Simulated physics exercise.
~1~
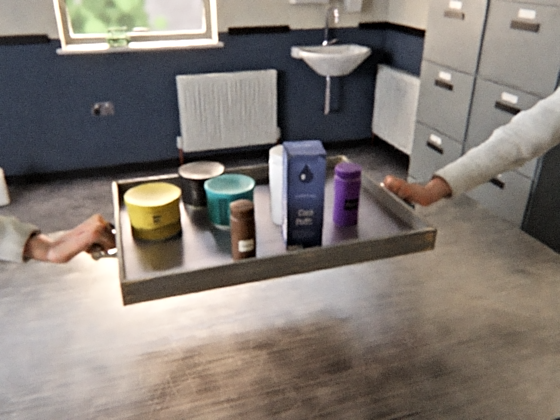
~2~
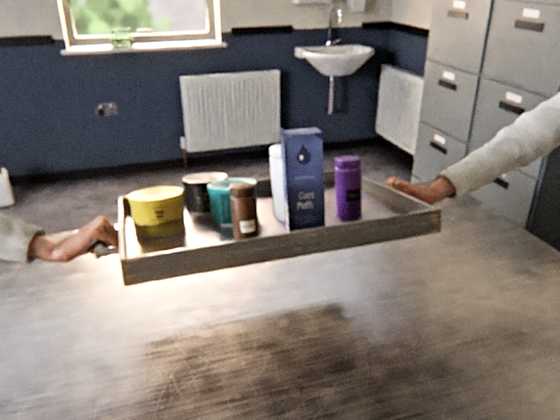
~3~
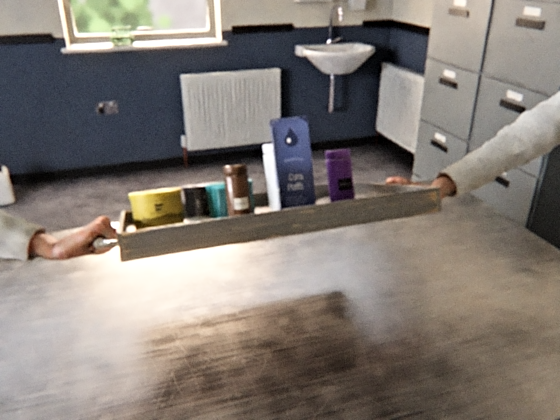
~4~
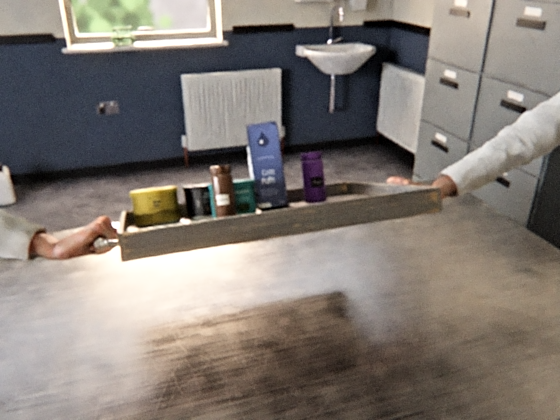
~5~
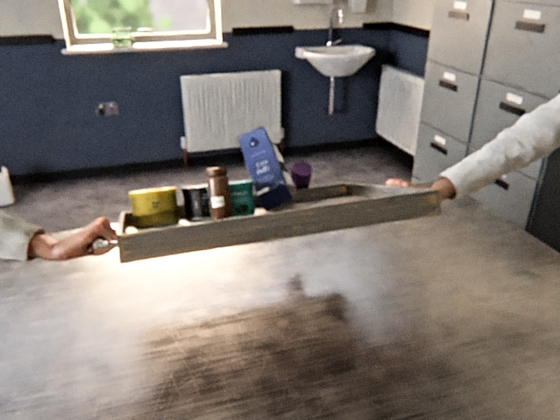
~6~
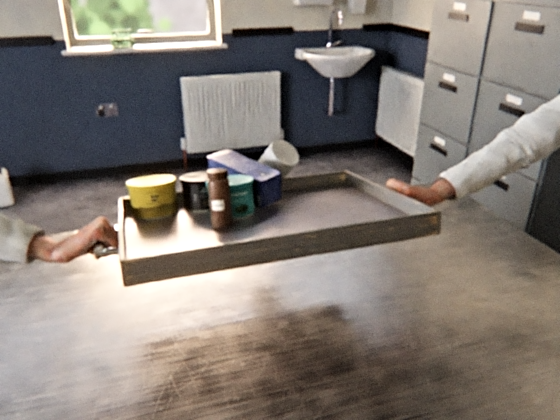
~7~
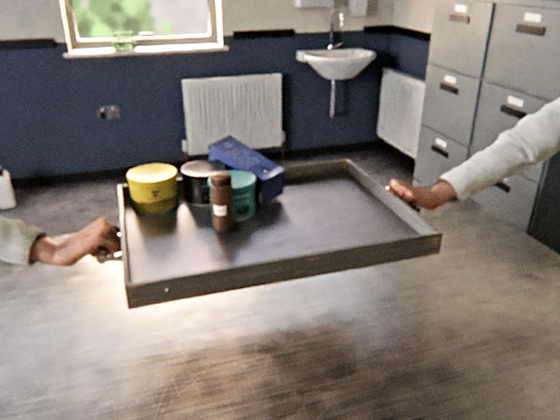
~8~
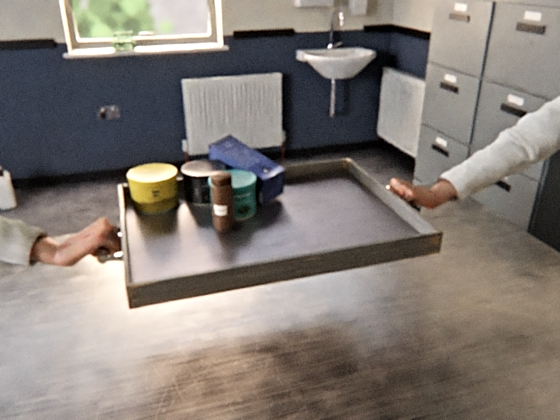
At first, two people's hands hold a rimmed tray above a worn tabletop, carrying yellow, black and turquoise tubs, a brown shaker, a tall blue carton, a white jar and a purple shaker. The tray tips away, its far edge dropping, and the taller things begin to lean. The purple shaker and blue carton slide left, then topple along with the white jar. As the hands bring the tray back, the purple shaker is gone and the upturned jar drops out of sight. Finally, the carton lies on its side behind the upright brown shaker and the tubs, clustered at the left.
